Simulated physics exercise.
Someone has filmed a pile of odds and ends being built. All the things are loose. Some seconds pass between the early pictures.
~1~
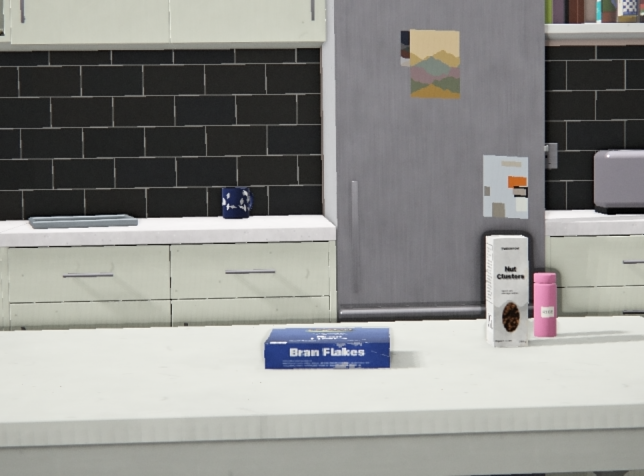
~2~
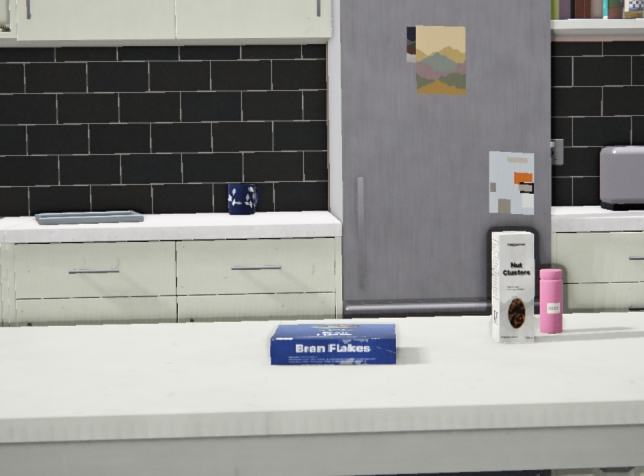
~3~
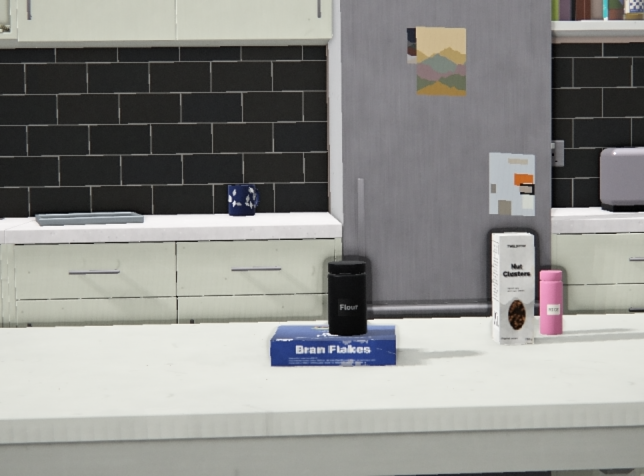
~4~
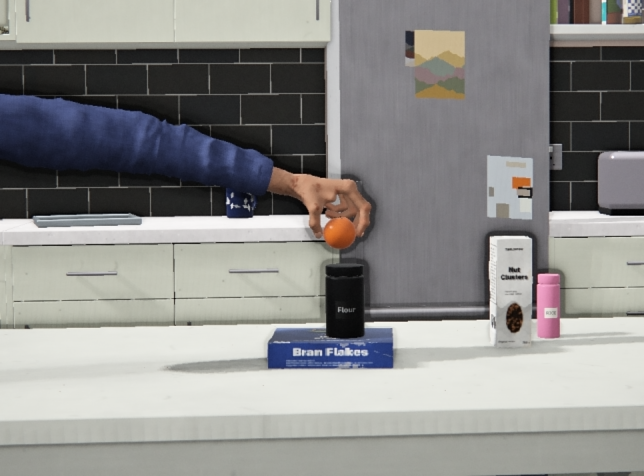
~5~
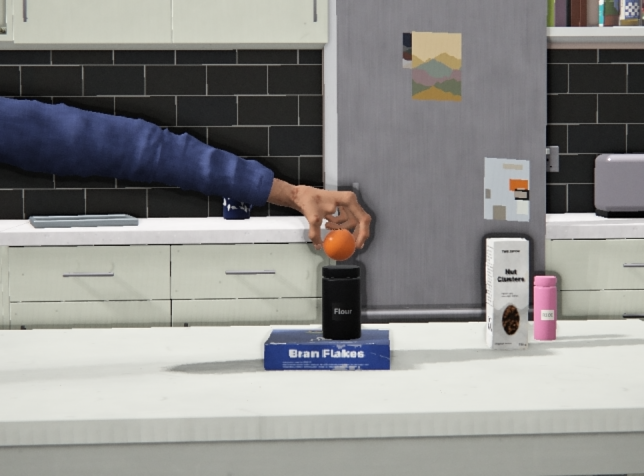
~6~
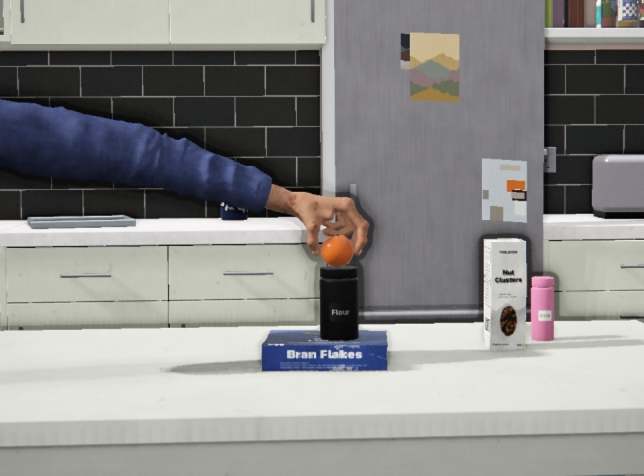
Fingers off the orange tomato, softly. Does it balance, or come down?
In the end the pile holds.
Then, 0.50 s later than the last frame, all is still.
Then, 1.30 s later than the last frame, orange tomato resting near (337, 251).
Then, 2.00 s later than the last frame, orange tomato resting near (338, 251).
When it is over, all 5 as before. End places, in pixels of the last picture, orange tomato near (338, 251). The pile keeps its balance.
